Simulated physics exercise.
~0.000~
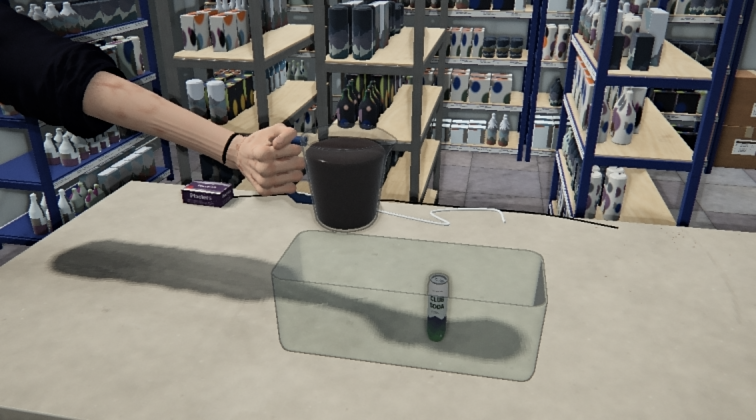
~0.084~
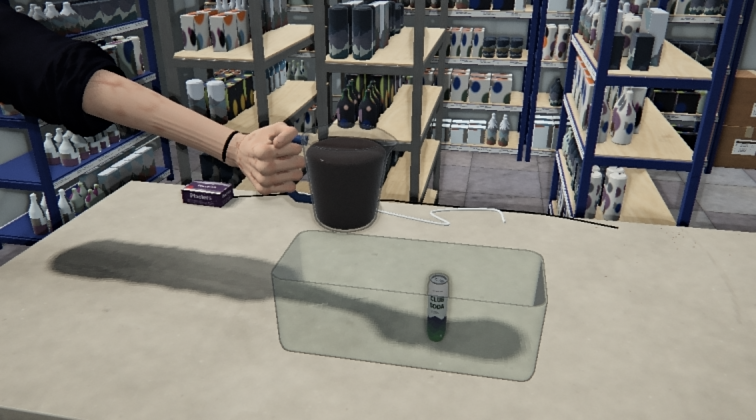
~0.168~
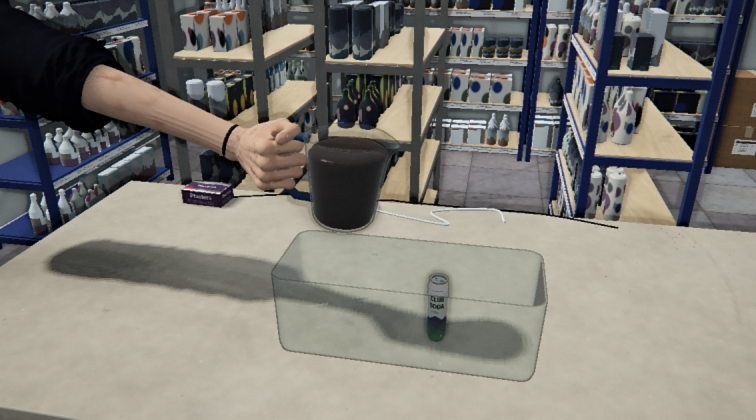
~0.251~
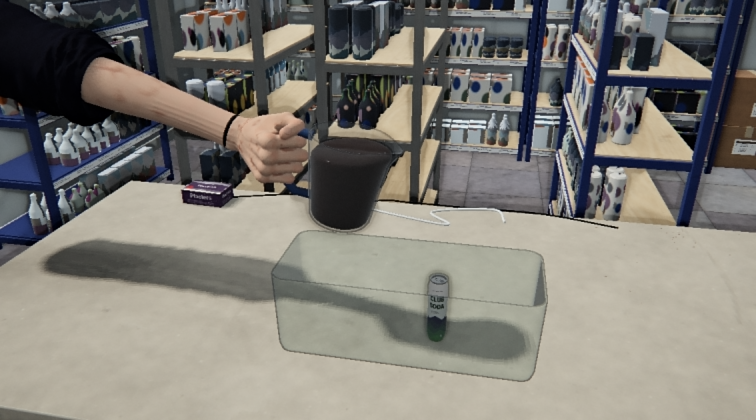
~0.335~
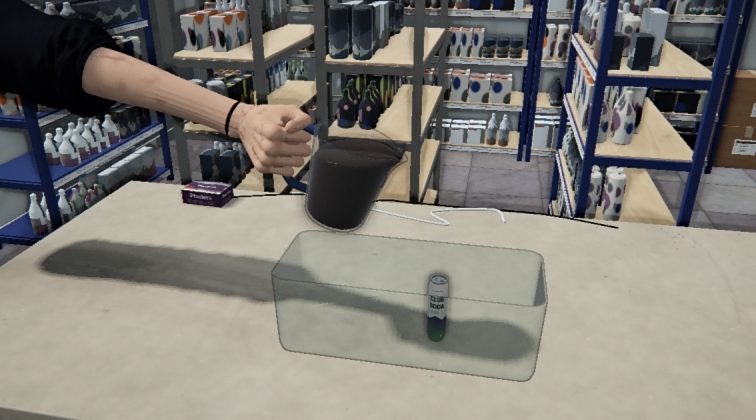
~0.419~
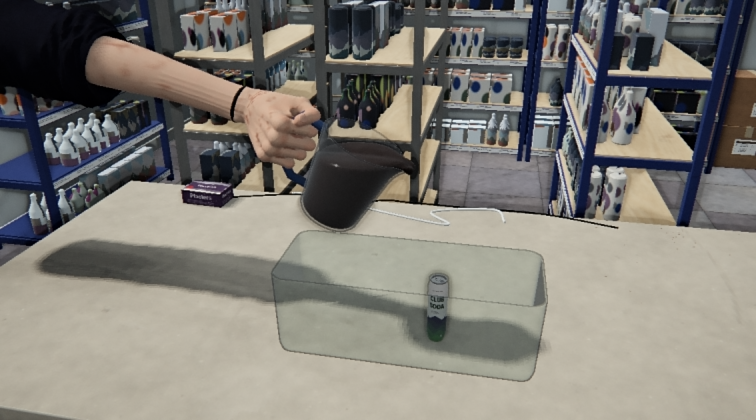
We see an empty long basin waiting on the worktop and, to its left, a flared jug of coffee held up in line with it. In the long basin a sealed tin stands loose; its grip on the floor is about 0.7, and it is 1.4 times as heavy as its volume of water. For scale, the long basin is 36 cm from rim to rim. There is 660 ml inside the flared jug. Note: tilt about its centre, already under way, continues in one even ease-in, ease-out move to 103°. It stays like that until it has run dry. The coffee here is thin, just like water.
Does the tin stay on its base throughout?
No, it goes down.
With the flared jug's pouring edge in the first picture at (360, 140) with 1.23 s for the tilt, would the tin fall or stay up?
Then it stays on its base.
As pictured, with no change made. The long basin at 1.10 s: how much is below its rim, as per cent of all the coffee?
Some 78 per cent.
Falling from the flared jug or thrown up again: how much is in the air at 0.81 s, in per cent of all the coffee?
Close to 18 per cent, I'd say.
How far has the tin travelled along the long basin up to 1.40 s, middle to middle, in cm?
It has moved some 7 cm.
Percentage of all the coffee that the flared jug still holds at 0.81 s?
Near 60 in a hundred.
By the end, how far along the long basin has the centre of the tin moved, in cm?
The tin's middle ends up about 7.0 cm along the basin.
After 0.81 s the tilt is 76° and 60 per cent is still to pour; the tin stands where it began.
After 1.10 s the tilt is 100° and 13 per cent is still to pour; the tin stands where it began.
After 1.40 s the tilt is 103° and 0 per cent is still to pour; the tin lies on its side.
After 1.73 s the tilt is 103° and 0 per cent is still to pour; the tin lies on its side.
In the end the tin lies on its side.
